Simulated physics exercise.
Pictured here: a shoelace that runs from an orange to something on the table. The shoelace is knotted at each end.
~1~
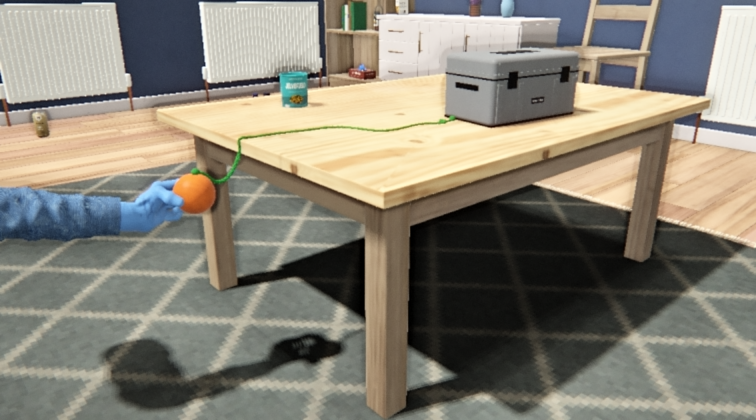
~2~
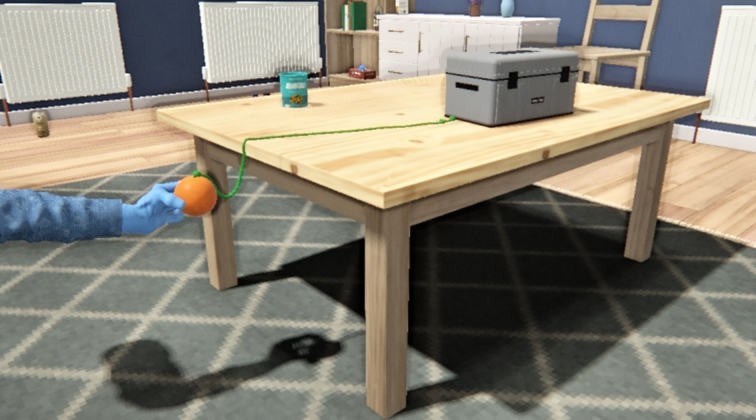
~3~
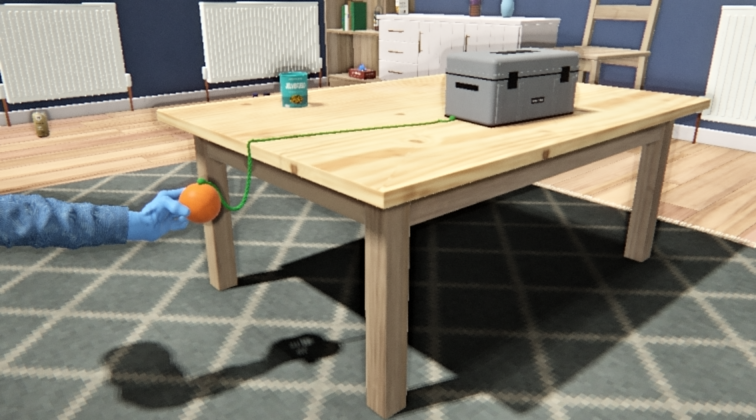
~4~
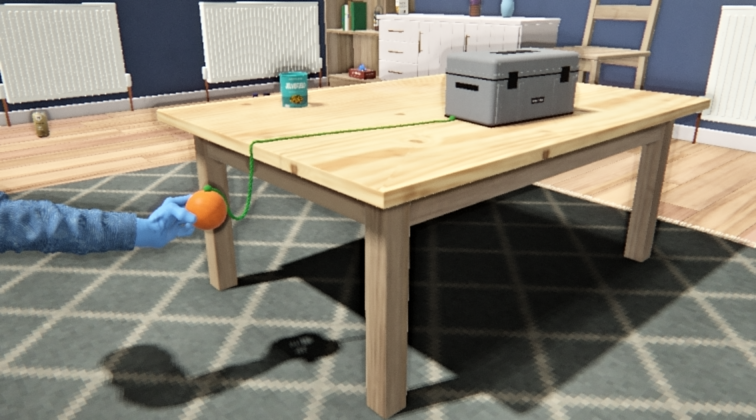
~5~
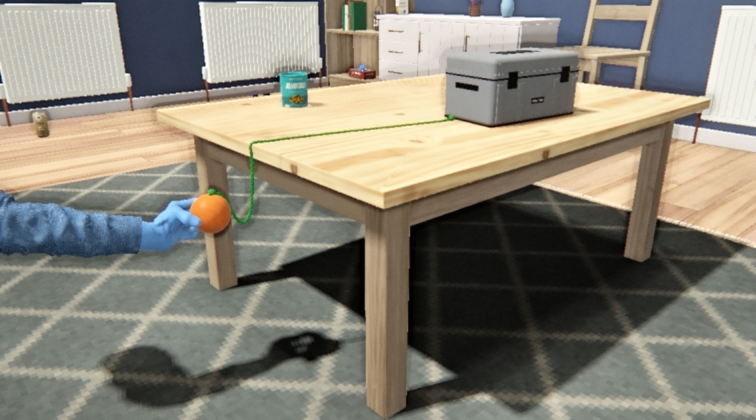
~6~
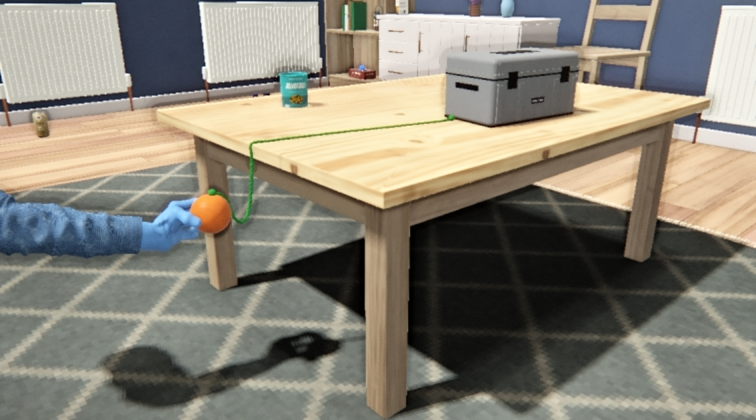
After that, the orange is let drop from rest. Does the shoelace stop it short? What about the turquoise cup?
In order: The orange never lands; the turquoise cup holds its spot.
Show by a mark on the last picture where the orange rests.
It finishes at pixel (328, 288).
Then, 0.72 s past the final frame, orange in the air near (306, 276); toolbox still; cup still.
Then, 1.44 s past the final frame, orange in the air near (303, 299); toolbox still; cup still.
When it is over, orange in the air near (328, 288); toolbox still; cup still. The orange swings from the edge and the turquoise cup stays on top.
